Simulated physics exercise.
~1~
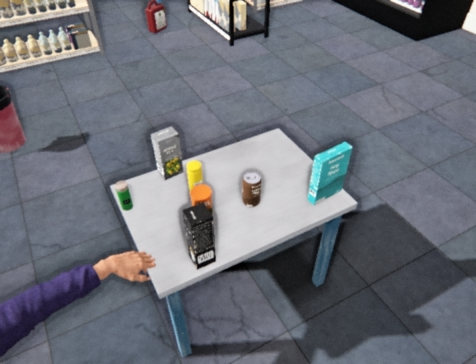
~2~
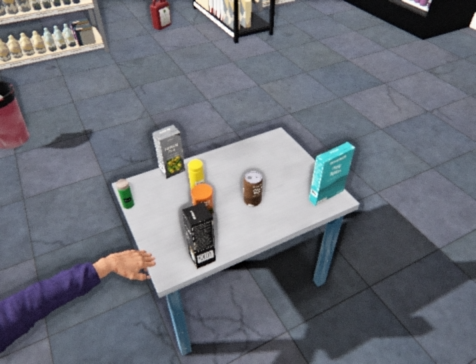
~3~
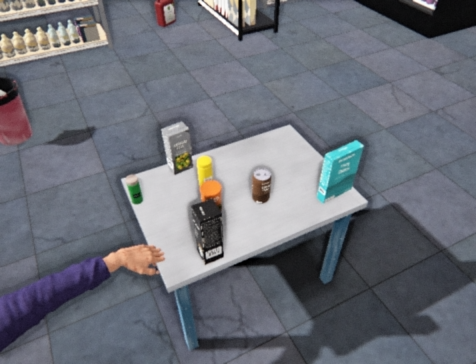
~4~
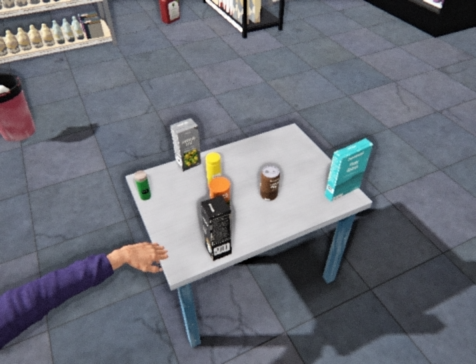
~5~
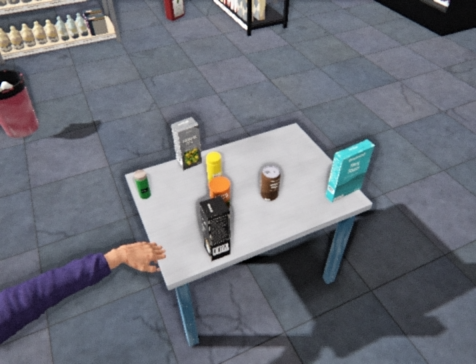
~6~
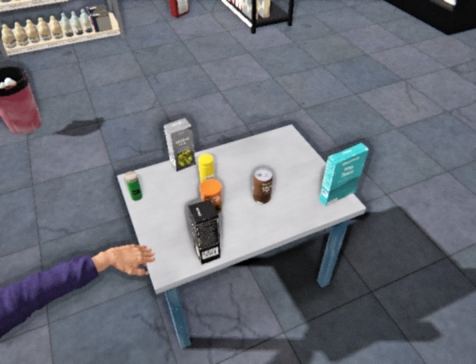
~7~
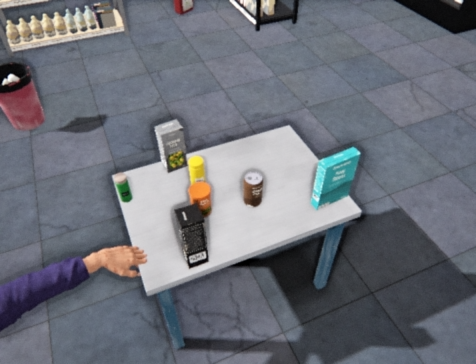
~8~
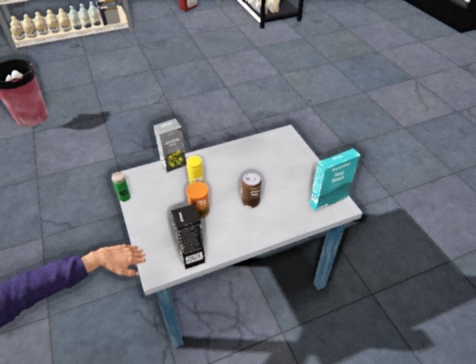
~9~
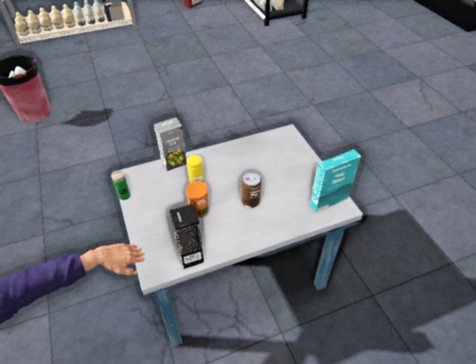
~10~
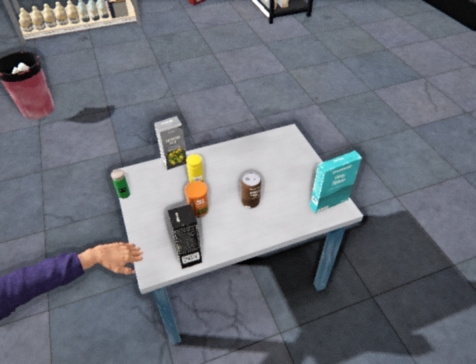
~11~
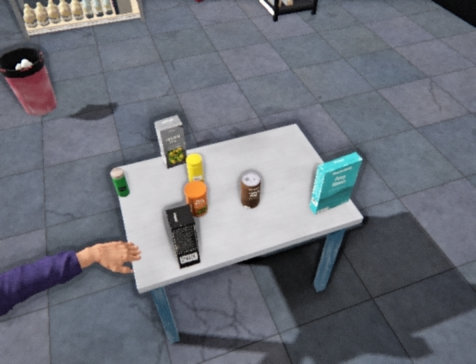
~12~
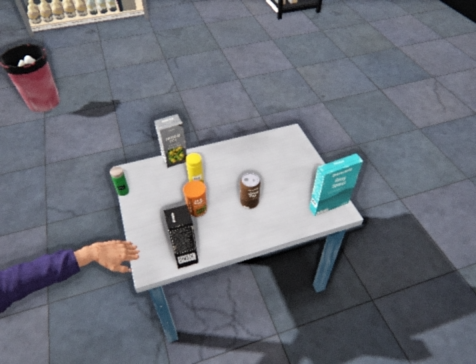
White table carrying seven upright packages shifts slightly right, then back left beside a resting hand, ending with everything still standing.
